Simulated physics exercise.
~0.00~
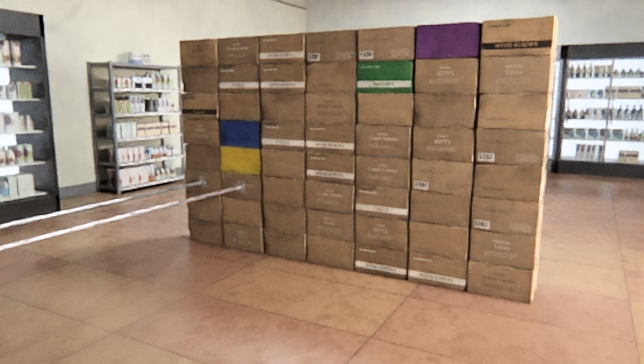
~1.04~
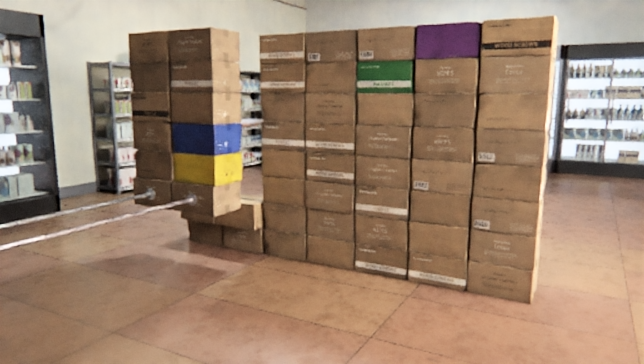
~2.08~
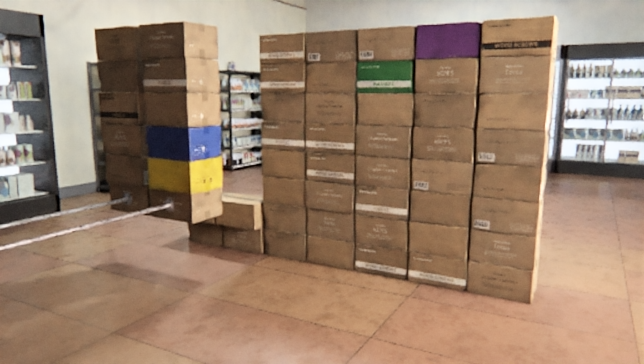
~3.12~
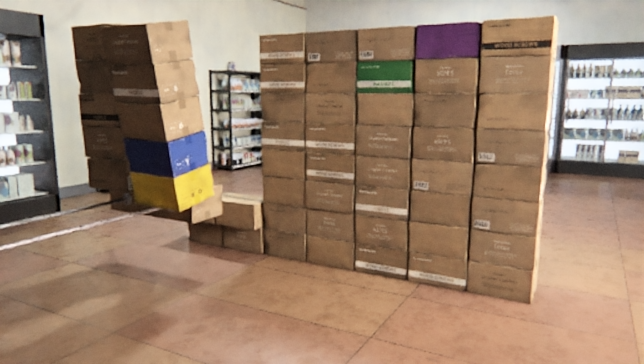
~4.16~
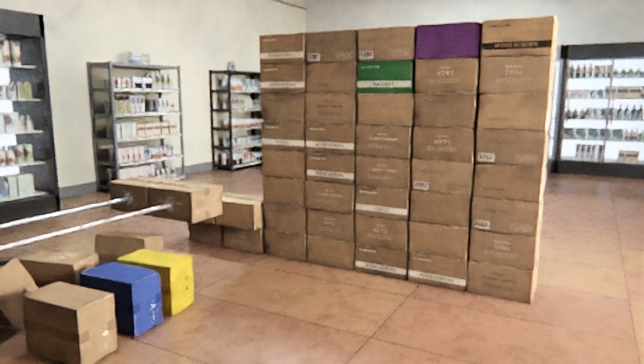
In a shop-like room with bottle-lined shelves, two steel rods drew a pair of neighbouring cartons leftward from a tall cardboard wall, carrying the boxes above along until they leaned and tumbled, leaving the blue and yellow ones on the floor while the rest stood.
